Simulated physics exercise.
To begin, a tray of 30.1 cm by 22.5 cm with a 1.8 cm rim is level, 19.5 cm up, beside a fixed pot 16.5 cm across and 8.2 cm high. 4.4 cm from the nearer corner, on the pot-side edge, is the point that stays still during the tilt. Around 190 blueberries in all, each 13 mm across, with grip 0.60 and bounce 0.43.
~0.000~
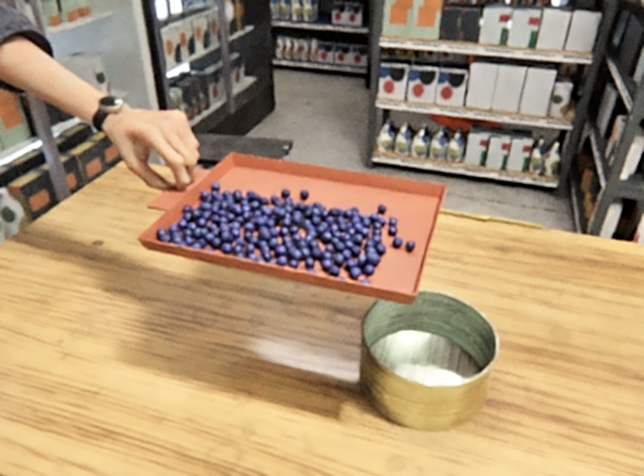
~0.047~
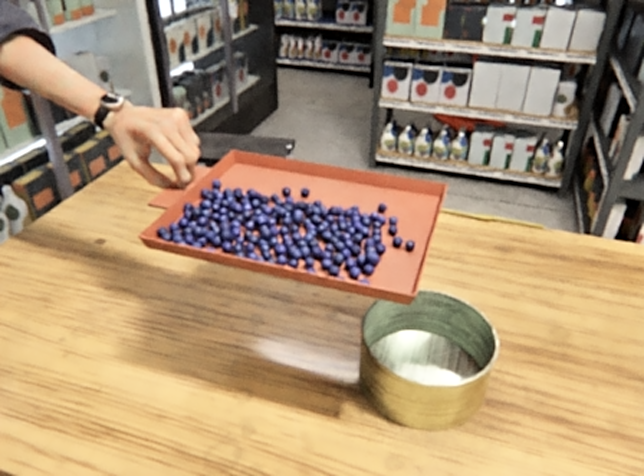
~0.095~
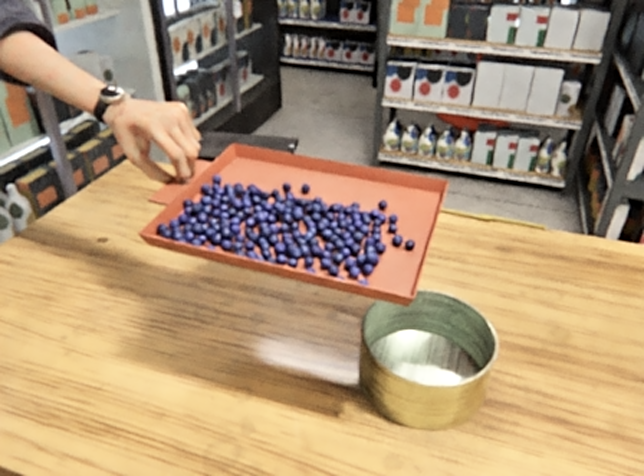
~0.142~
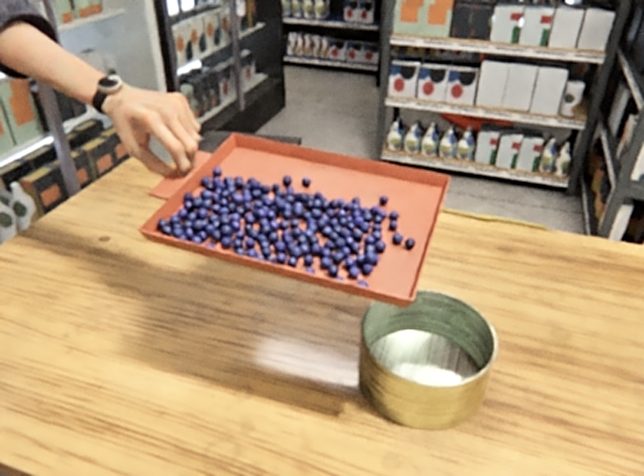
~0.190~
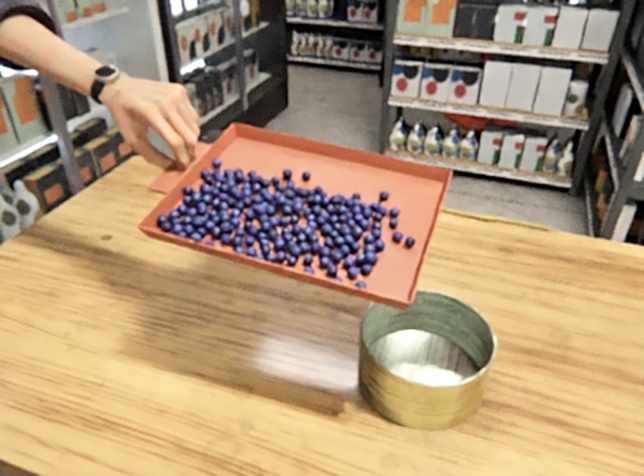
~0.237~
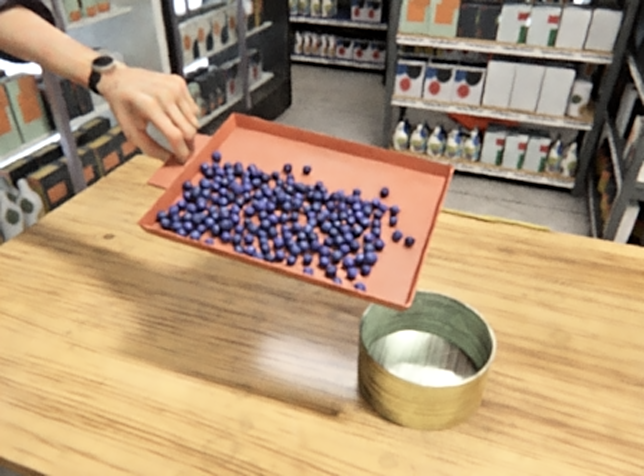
To begin with, a hand wearing a dark watch holds a nearly level red tray of blueberries over a wooden table, beside a round brass-coloured pot. The hand then gradually tilts the tray, raising its back edge while the right front corner dips slightly, and the berries barely shift.
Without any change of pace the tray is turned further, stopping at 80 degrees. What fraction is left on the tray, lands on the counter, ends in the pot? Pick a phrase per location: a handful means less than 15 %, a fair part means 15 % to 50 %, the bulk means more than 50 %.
Tray: A handful, counter: The bulk, pot: A handful.
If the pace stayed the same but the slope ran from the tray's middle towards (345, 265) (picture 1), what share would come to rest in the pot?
The share comes to about 5 in a hundred.
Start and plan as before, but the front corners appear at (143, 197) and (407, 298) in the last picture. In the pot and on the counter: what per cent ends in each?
Pot: 25, counter: 70.
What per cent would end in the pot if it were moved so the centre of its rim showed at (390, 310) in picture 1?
With the pot there, close to 0 per cent.
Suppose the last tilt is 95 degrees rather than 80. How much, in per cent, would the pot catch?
0 per cent.
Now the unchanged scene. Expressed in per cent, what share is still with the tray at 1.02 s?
Estimate: About 95 percent.
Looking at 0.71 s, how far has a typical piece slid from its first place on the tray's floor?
I'd say close to 3 centimetres.
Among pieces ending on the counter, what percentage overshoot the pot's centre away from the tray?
Roughly 30 percent of the spill.
Then, at 0.71 s, tilt 45 degrees; the tray holds 100 %, the pot 0 %.
After 1.02 s, tilt 66 degrees; the tray holds 95 %, the pot 0 %.
Then, at 1.43 s, tilt 80 degrees; the tray holds 45 %, the pot 0 %.
In the end, at 2.6 s, tray 5 %, counter 95 %, pot 0 %.
